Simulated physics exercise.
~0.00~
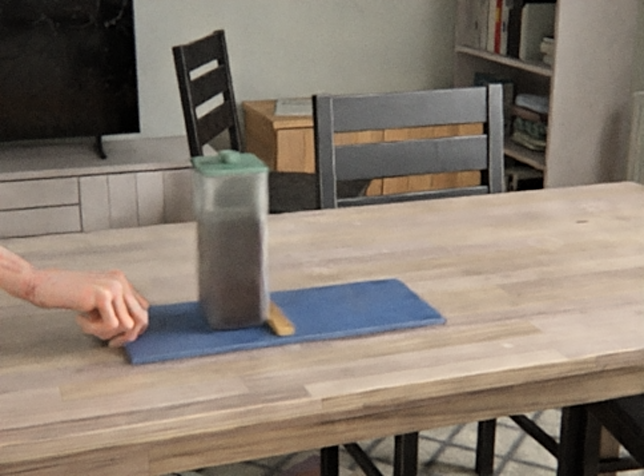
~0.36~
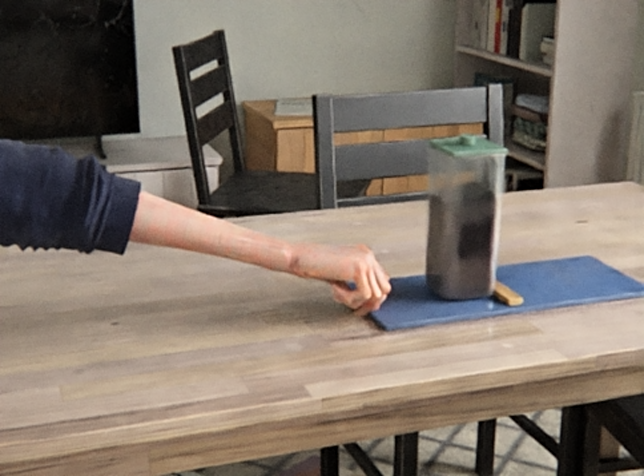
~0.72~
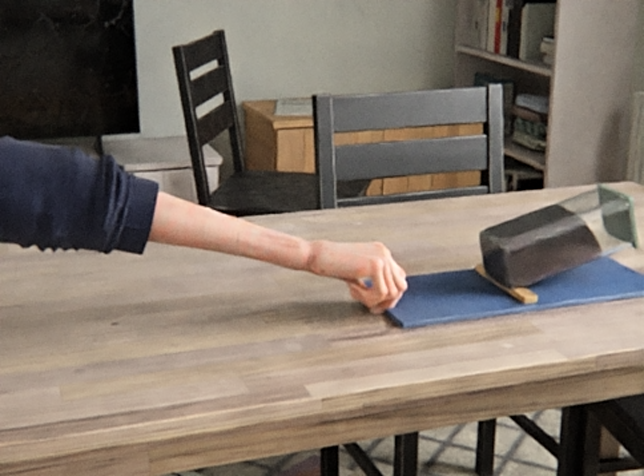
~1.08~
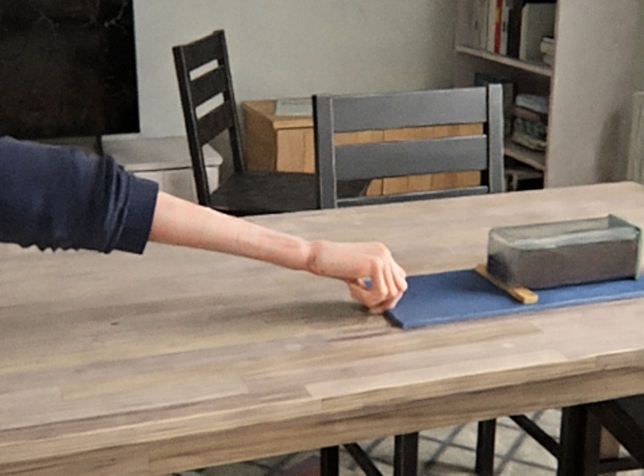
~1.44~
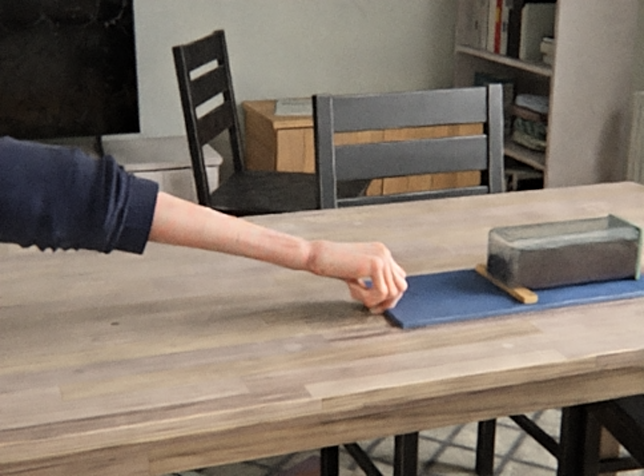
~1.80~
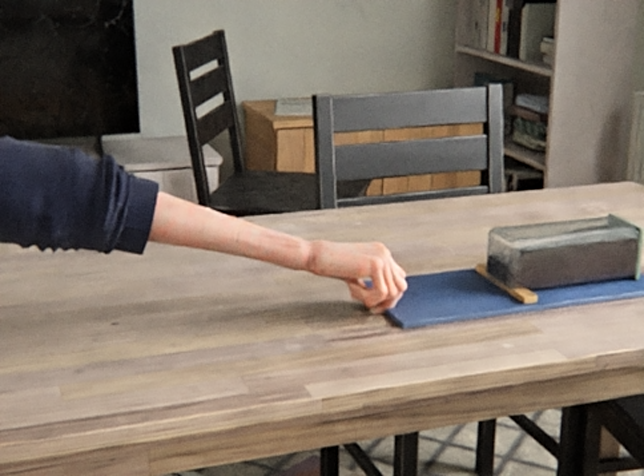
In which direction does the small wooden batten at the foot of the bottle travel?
The batten moves to the right, carried along on the blue board as the hand pushes it.
